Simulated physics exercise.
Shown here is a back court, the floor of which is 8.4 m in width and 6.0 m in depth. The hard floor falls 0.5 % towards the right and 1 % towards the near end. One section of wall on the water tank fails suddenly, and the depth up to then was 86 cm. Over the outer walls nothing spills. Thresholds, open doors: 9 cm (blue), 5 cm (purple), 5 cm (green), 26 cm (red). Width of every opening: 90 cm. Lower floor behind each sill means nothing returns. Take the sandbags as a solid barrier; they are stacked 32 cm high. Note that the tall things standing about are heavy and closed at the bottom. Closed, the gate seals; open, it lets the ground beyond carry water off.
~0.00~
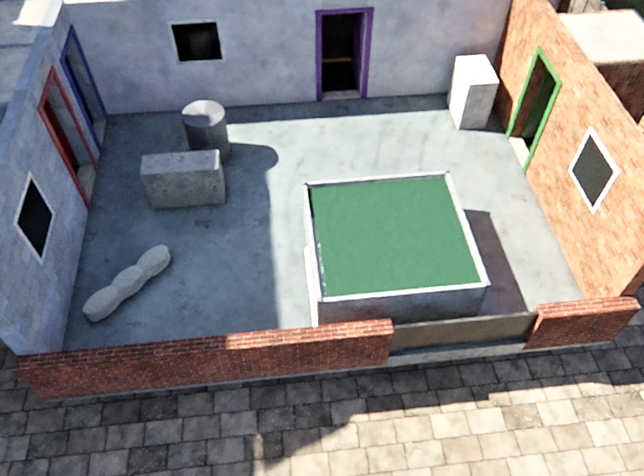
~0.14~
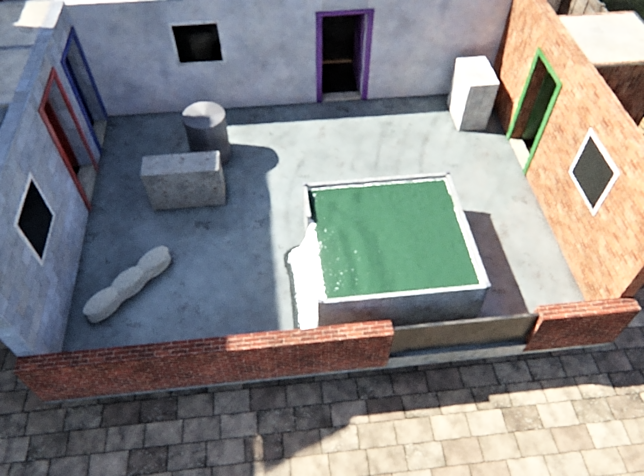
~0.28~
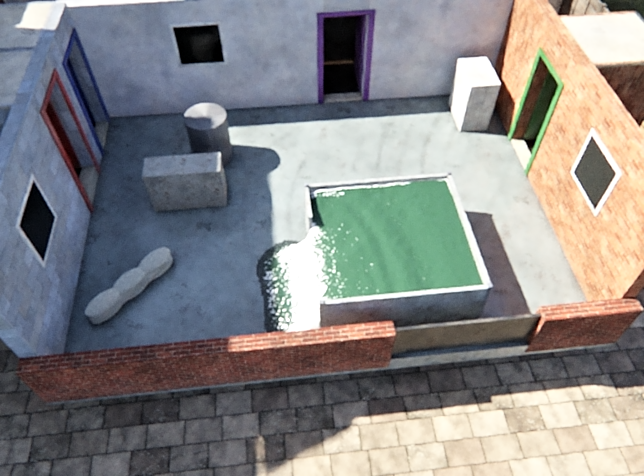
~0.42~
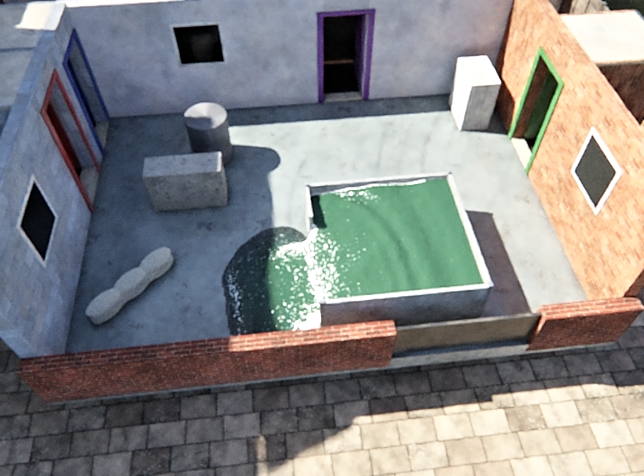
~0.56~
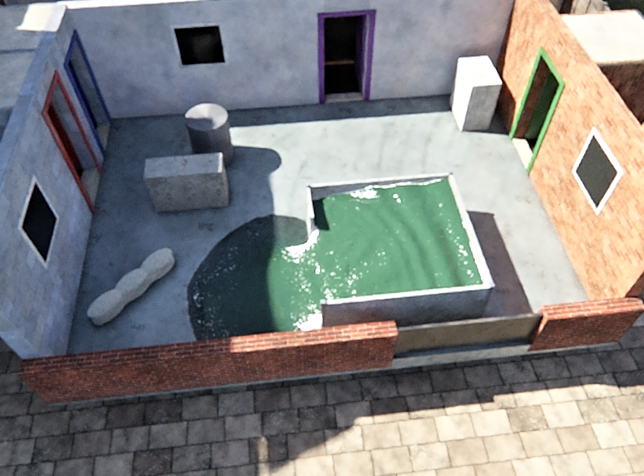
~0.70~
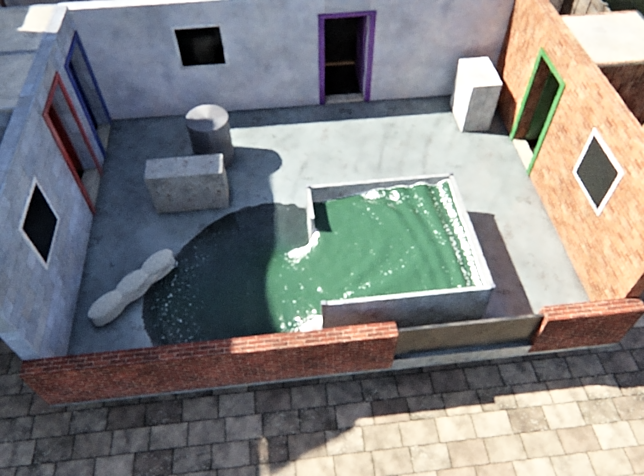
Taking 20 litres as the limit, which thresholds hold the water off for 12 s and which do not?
The blue door lets in more than the limit. The purple door lets in more than the limit. The green door lets in more than the limit. The red door lets in less than the limit.
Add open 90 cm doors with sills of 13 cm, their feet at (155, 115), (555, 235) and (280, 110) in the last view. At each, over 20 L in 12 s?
In sequence the answers are more than that, less than that and less than that.
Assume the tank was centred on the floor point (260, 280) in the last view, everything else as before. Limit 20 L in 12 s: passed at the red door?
Then: Red below.
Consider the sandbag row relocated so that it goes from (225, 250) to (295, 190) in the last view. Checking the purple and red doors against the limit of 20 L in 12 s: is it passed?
Well, the purple one ends up within bounds and the red one ends up within bounds.
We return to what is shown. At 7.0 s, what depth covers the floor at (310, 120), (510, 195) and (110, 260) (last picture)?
Taking the spots in order: 10 cm, 2 cm, 11 cm.
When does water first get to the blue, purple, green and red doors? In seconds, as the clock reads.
Blue = 2.4 s, purple = 4.5 s, green = 6.5 s, red = 1.8 s.
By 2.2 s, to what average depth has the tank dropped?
It averages close to 41 cm.
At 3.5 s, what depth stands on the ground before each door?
Depths in cm: Blue 9, purple 0, green 0, red 15.
After 1.4 s water covers 25 % of the floor and is deepest (83 cm) near (63, 380); blue door not reached, purple door not reached, green door not reached, red door not reached.
After 2.2 s water covers 30 % of the floor and is deepest (70 cm) near (69, 348); blue door not reached, purple door not reached, green door not reached, red door 16 cm at the sill, 0 L in.
After 3.5 s water covers 45 % of the floor and is deepest (43 cm) near (220, 332); blue door 9 cm at the sill, 0 L in, purple door not reached, green door not reached, red door 15 cm at the sill, 1 L in.
After 7.0 s water covers 90 % of the floor and is deepest (26 cm) near (439, 103); blue door 11 cm at the sill, 91 L in, purple door 9 cm at the sill, 2 L in, green door 9 cm at the sill, 2 L in, red door 11 cm at the sill, 2 L in.
After 12.0 s water covers 95 % of the floor and is deepest (30 cm) near (593, 325); blue door 7 cm at the sill, 108 L in, purple door 6 cm at the sill, 42 L in, green door 9 cm at the sill, 110 L in, red door 7 cm at the sill, 2 L in.
